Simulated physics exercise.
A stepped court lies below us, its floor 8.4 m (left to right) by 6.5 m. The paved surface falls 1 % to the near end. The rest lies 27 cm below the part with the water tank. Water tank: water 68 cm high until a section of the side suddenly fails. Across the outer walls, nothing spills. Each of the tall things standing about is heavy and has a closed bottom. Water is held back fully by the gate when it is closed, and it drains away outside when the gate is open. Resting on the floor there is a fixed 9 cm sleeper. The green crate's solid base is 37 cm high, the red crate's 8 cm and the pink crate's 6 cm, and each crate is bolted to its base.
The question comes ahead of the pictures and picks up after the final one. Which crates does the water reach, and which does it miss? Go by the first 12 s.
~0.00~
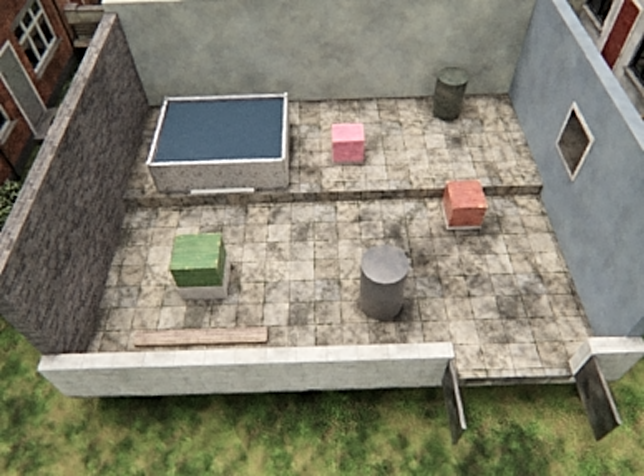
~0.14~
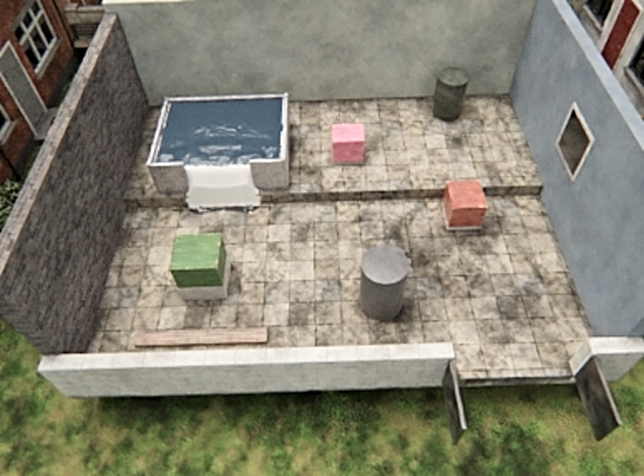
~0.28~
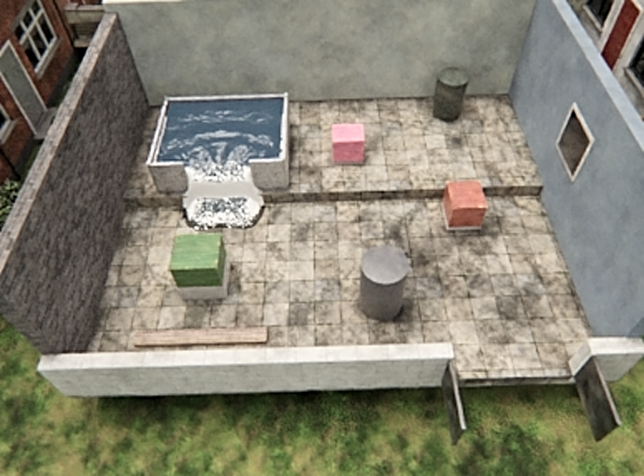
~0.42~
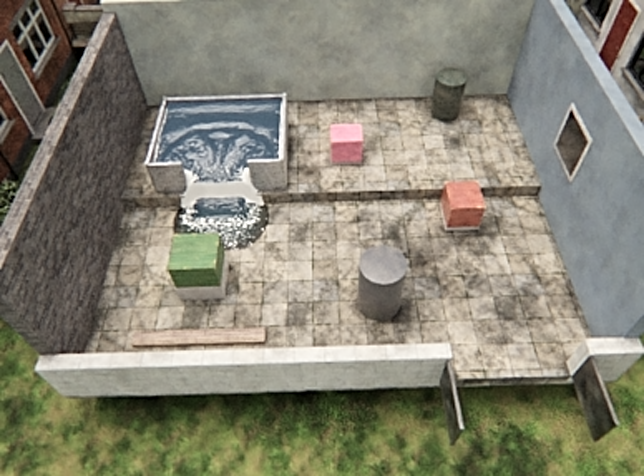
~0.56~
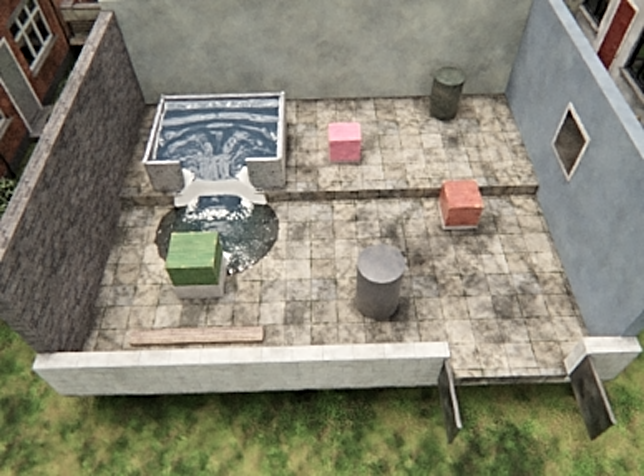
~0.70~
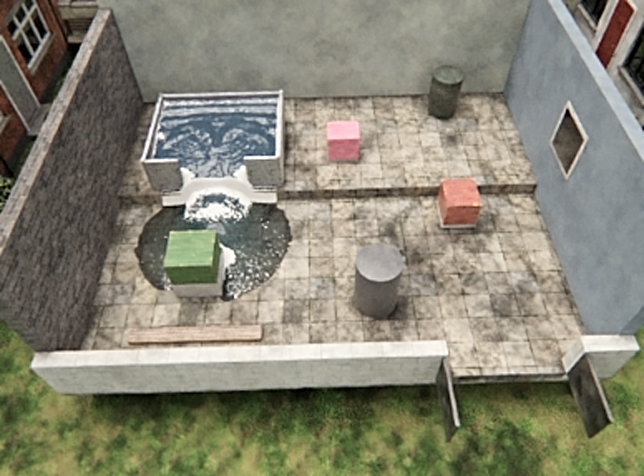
Crate by crate: Green crate - reached, red crate - reached, pink crate - missed.
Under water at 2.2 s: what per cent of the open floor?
I'd say around 30 %.
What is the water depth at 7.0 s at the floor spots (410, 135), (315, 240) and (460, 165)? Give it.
0, 2, 0 cm.
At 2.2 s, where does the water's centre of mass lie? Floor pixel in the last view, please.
Balance point at about (221, 218).
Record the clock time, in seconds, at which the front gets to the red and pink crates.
Arrival times - red: 3.2 s; pink: Not within the 12 s.
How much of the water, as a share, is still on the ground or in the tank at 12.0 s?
Remaining: Roughly 82 %.
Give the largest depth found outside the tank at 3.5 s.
About 34 cm at most.
After 1.4 s water covers 20 % of the floor and is deepest (54 cm) near (203, 252); green plinth reached, red plinth not reached, pink plinth not reached.
After 2.2 s water covers 30 % of the floor and is deepest (45 cm) near (212, 259); green plinth reached, red plinth not reached, pink plinth not reached.
After 3.5 s water covers 50 % of the floor and is deepest (34 cm) near (202, 259); green plinth reached, red plinth reached, pink plinth not reached.
After 7.0 s water covers 60 % of the floor and is deepest (20 cm) near (202, 259); green plinth reached, red plinth reached, pink plinth not reached.
After 12.0 s water covers 60 % of the floor and is deepest (14 cm) near (399, 363); highest at the green plinth 54 cm, highest at the red plinth 17 cm, highest at the pink plinth 0 cm.
